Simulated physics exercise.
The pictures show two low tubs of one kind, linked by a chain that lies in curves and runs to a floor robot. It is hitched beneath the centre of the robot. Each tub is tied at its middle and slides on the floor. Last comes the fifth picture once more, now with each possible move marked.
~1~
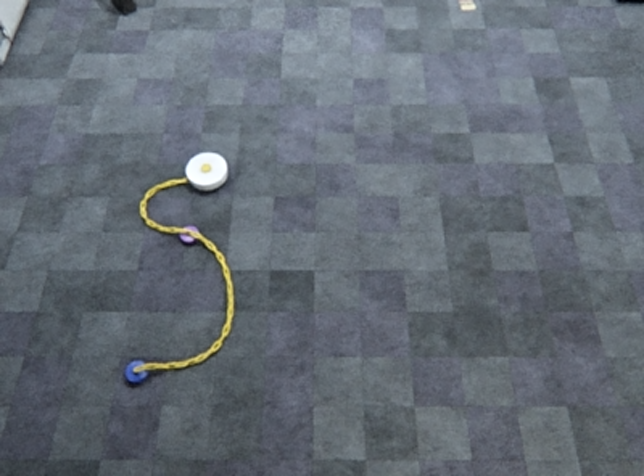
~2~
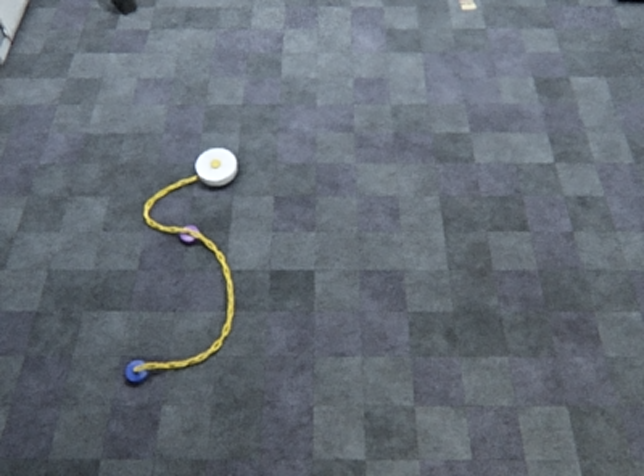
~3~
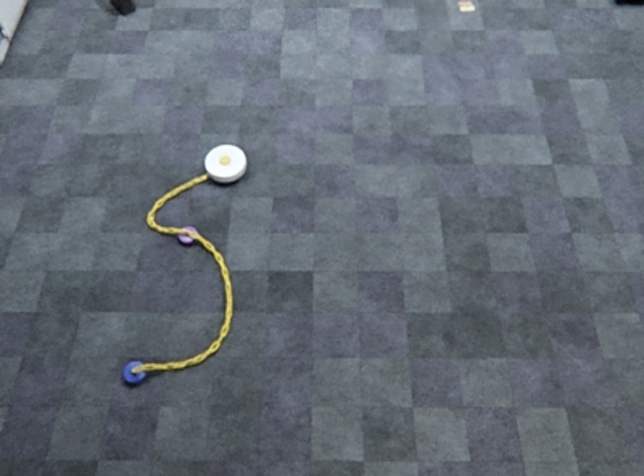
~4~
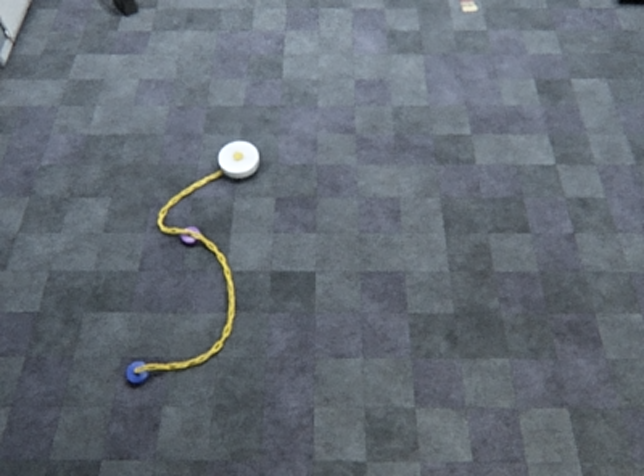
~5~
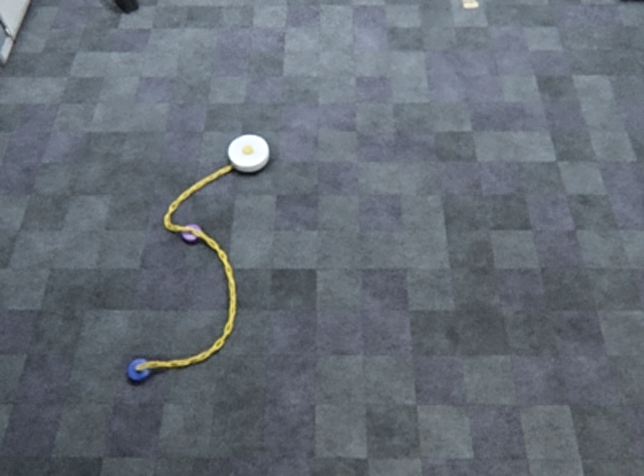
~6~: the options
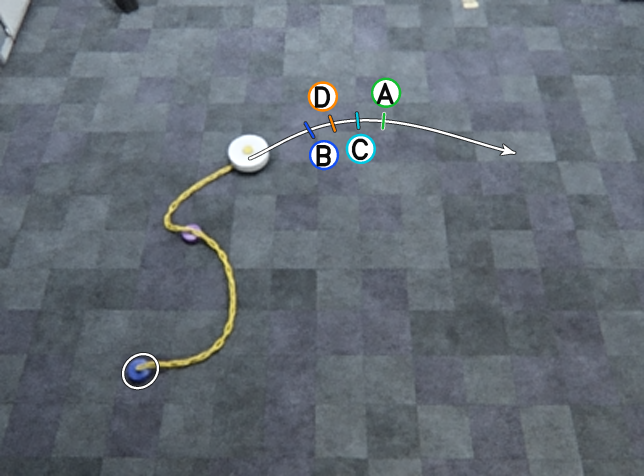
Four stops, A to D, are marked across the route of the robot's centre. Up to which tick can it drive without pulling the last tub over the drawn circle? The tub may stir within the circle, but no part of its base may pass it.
All is well up to C.
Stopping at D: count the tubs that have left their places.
One.
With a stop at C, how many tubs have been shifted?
One.
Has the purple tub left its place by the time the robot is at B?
Yes.
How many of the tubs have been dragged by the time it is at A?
By then, two.
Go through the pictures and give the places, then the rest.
In the first frame, robot (208, 172); blue tub (137, 372); purple tub (190, 235).
In the second frame, robot (217, 168); blue tub (137, 371).
In the third frame, robot (226, 165); blue tub (135, 372).
In the fourth frame, robot (239, 160); blue tub (138, 372).
In the fifth frame, robot (249, 154); blue tub (139, 370); purple tub (192, 233).
On the marked copy, A at (384, 121); B at (309, 130); C at (358, 120); D at (332, 124); the ring at (141, 371); the route from (250, 159) via (380, 121) to (514, 153).
With C. Early on, robot (286, 136); blue tub (139, 370); purple tub (193, 232).
Further on, robot (324, 121); blue tub (139, 370); purple tub (228, 209).
At the end, robot (358, 116); blue tub (139, 370); purple tub (255, 194); the ringed tub at the far end is still in its ring.
As for the rest, A drags the last tub to (149, 357); B is safe but short; D is safe but short.
